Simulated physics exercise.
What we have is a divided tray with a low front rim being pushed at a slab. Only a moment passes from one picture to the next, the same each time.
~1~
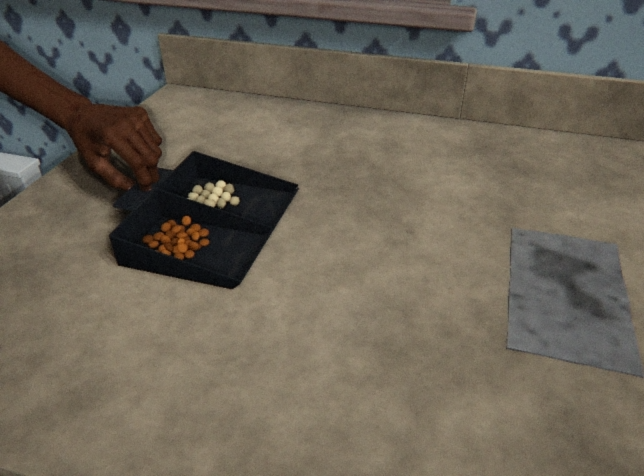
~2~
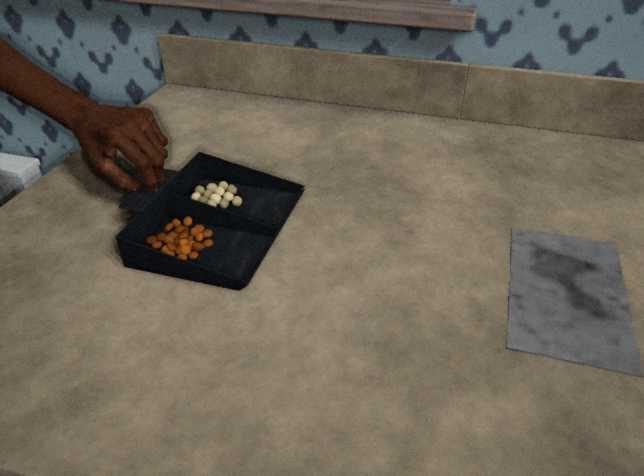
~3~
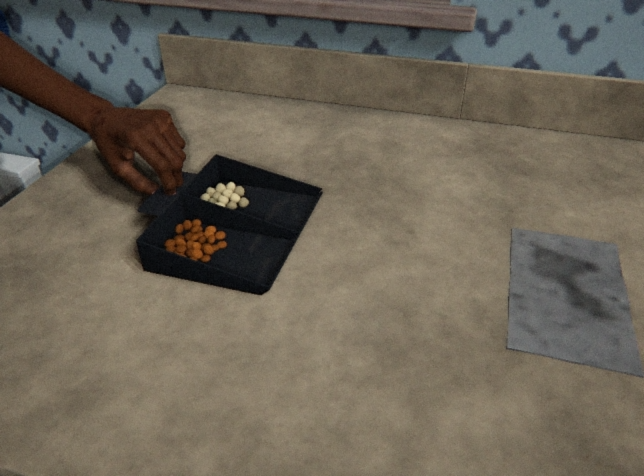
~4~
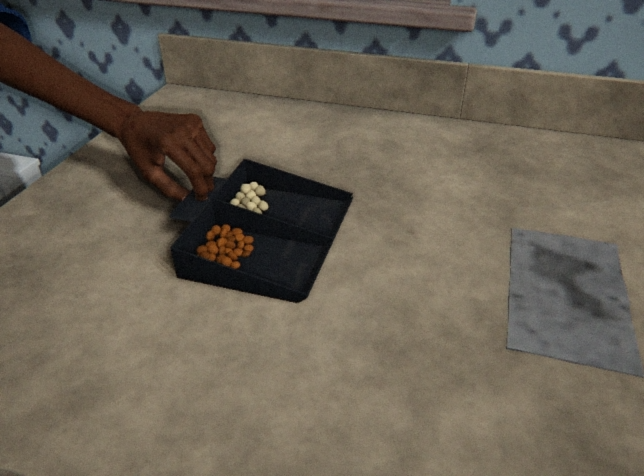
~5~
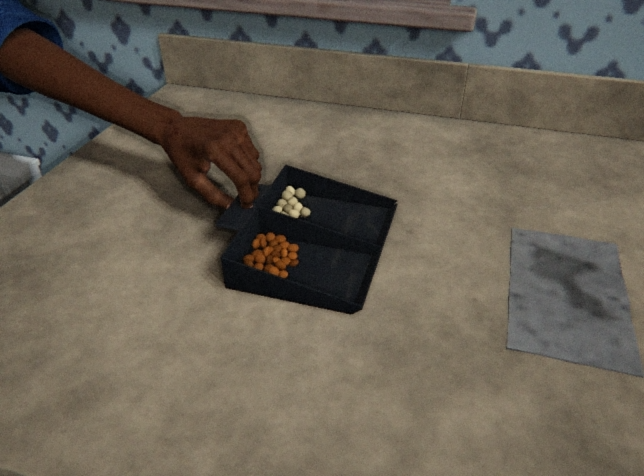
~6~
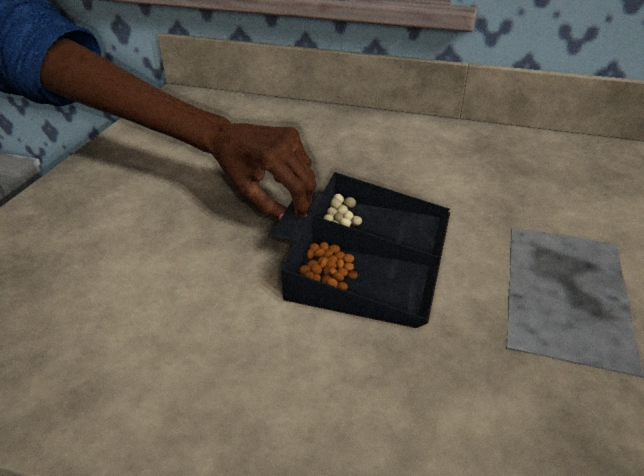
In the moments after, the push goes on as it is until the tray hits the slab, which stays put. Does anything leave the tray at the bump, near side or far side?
The near portion throws some past the low edge and the far portion throws some past the low edge.
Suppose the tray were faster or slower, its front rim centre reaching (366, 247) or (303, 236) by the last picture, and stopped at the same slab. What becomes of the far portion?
First it is held by the rim, then it keeps within its part.
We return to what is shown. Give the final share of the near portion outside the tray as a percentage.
Some 30 per cent.
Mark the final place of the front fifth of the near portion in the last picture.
Close to (604, 327).
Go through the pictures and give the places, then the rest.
The first picture shows front rim at (272, 230), at rest; slab at (571, 323); near portion at (175, 243), some bits of cat kibble; far portion at (213, 198), a few macadamia nuts.
The second picture shows front rim at (279, 231), hardly any of the way covered; far portion at (216, 199).
The third picture shows front rim at (299, 235), a small part of the way covered; near portion at (190, 245).
The fourth picture shows front rim at (332, 241), about a quarter of the way covered; far portion at (245, 202).
The fifth picture shows front rim at (381, 250), about half of the way covered; near portion at (270, 260).
The sixth picture shows front rim at (440, 260), about two thirds of the way covered; slab at (571, 323); near portion at (326, 271); far portion at (339, 218).
Then, 0.04 s past the last view, tray still sliding, front rim near (479, 268); near portion all inside; far portion all inside.
Then, 0.18 s past the last view, tray stopped at the slab; near portion about a quarter out of the tray; far portion a small part out of the tray.
Then, 0.39 s past the last view, tray stopped at the slab; near portion about a third out of the tray; far portion about half out of the tray.
Finally, tray stopped at the slab; near portion about a third out of the tray; far portion about half out of the tray.
